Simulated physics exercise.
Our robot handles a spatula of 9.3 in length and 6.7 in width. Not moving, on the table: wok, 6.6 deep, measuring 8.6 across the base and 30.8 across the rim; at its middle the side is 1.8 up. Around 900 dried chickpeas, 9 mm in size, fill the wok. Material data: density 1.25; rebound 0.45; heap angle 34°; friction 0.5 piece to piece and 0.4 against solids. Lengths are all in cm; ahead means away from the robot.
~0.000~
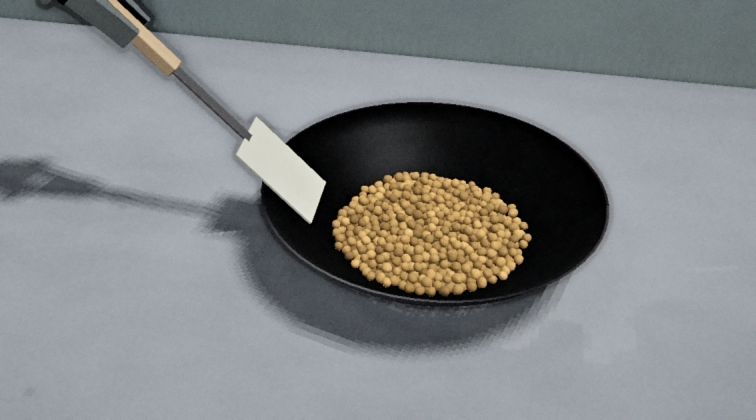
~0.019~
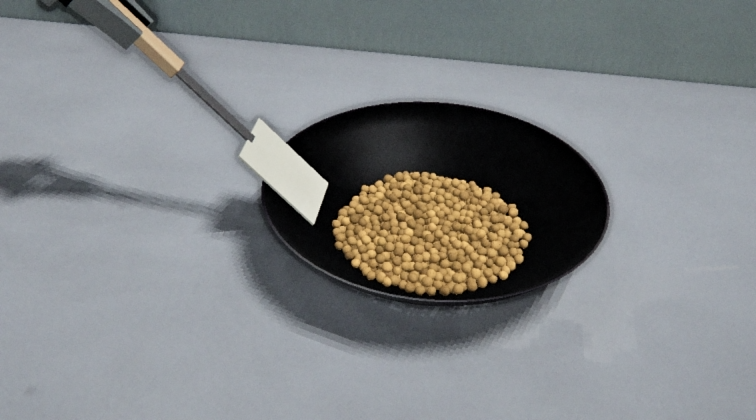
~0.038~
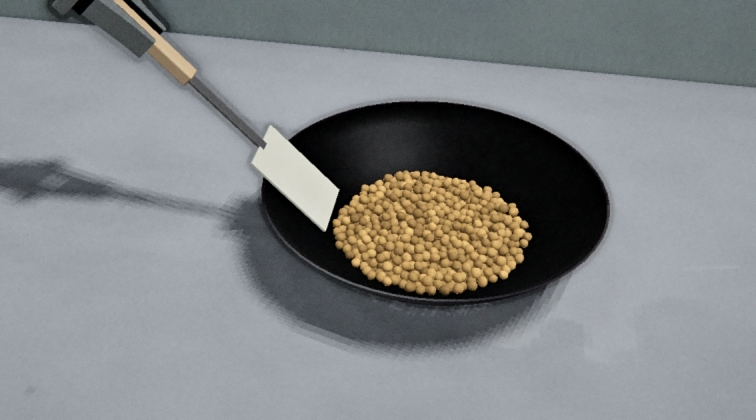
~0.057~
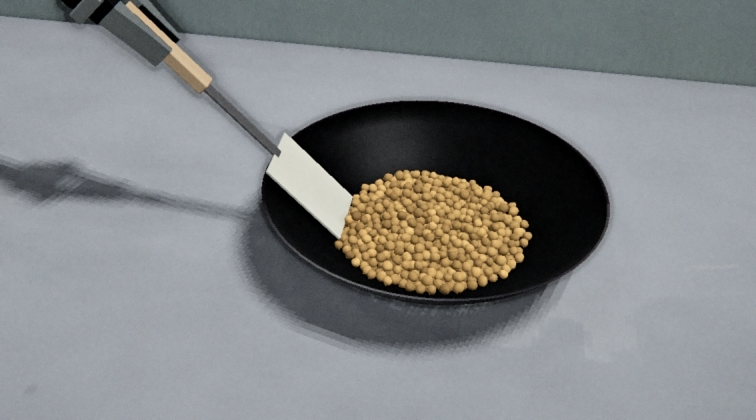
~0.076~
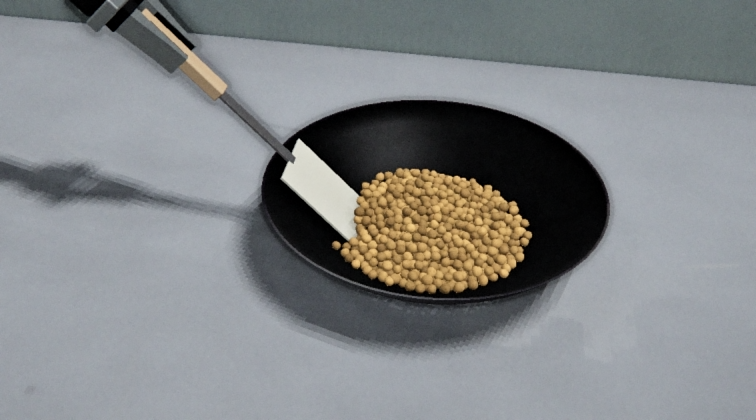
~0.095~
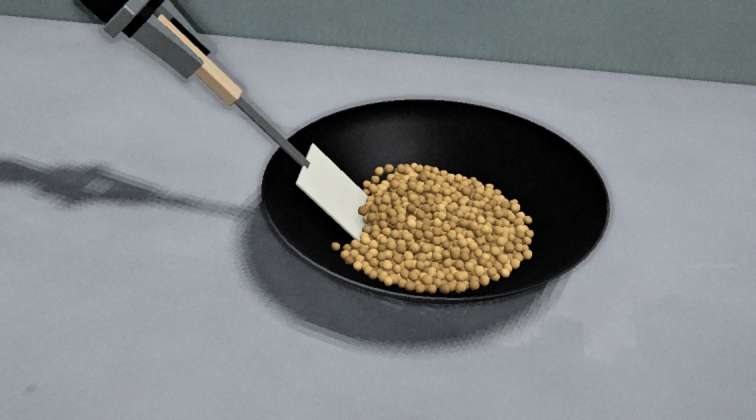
The clip opens on a black wok holding a round heap of dried chickpeas on a grey table, with a robot-held spatula at its left side. The spatula moves right and slightly down until its pale blade meets the heap's left edge. It then pushes into the chickpeas, shifting some along that edge.
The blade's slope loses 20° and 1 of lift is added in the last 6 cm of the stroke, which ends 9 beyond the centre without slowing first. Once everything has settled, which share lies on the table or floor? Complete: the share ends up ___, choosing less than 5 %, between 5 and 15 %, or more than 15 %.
The share ends up less than 5 %.
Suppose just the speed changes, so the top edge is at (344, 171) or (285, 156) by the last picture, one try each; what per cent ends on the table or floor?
Try one roughly 15 per cent; try two roughly 0 per cent.
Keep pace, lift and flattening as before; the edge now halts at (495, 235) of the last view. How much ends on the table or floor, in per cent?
0 %, roughly.
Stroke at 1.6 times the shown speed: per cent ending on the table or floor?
10 %.
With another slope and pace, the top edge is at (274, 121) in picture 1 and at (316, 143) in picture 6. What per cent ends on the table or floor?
0 per cent.
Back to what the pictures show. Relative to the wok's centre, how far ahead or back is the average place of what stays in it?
The kept load is shifted forward by about 5.0 cm.
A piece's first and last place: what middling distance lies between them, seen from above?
Near 4 cm, measured level.
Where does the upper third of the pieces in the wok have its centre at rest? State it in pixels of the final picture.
Roughly (547, 215).
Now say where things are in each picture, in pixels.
The first picture shows spatula top edge at (246, 136), sloping 45°; upper third of the load around (432, 221), from x 335 to 525, top at y 175; 900 in the wok.
The second picture shows spatula top edge at (249, 137), sloping 45°; upper third of the load around (432, 220), from x 335 to 525, top at y 175.
The third picture shows spatula top edge at (261, 144), sloping 45°; upper third of the load around (433, 220), from x 335 to 525, top at y 175.
The fourth picture shows spatula top edge at (276, 152), sloping 45°; upper third of the load around (432, 219), from x 340 to 525, top at y 175.
The fifth picture shows spatula top edge at (290, 158), sloping 45°; upper third of the load around (429, 218), from x 335 to 525, top at y 175.
The sixth picture shows spatula top edge at (305, 163), sloping 45°; upper third of the load around (432, 216), from x 335 to 530, top at y 165; 900 in the wok.
By 0.17 s, sloping 45°, highest piece 4 above the table; 900 in the wok.
By 0.24 s, sloping 38°, highest piece 6 above the table; 900 in the wok.
By 0.48 s, sloping 25°, highest piece 8 above the table; 892 in the wok, 6 on the table or floor, 2 on the blade or in flight.
By 1.53 s, sloping 25°, highest piece 7 above the table; 892 in the wok, 8 on the table or floor.
Final count, 892 in the wok, 8 on the table or floor. That is 1 % on the table or floor.
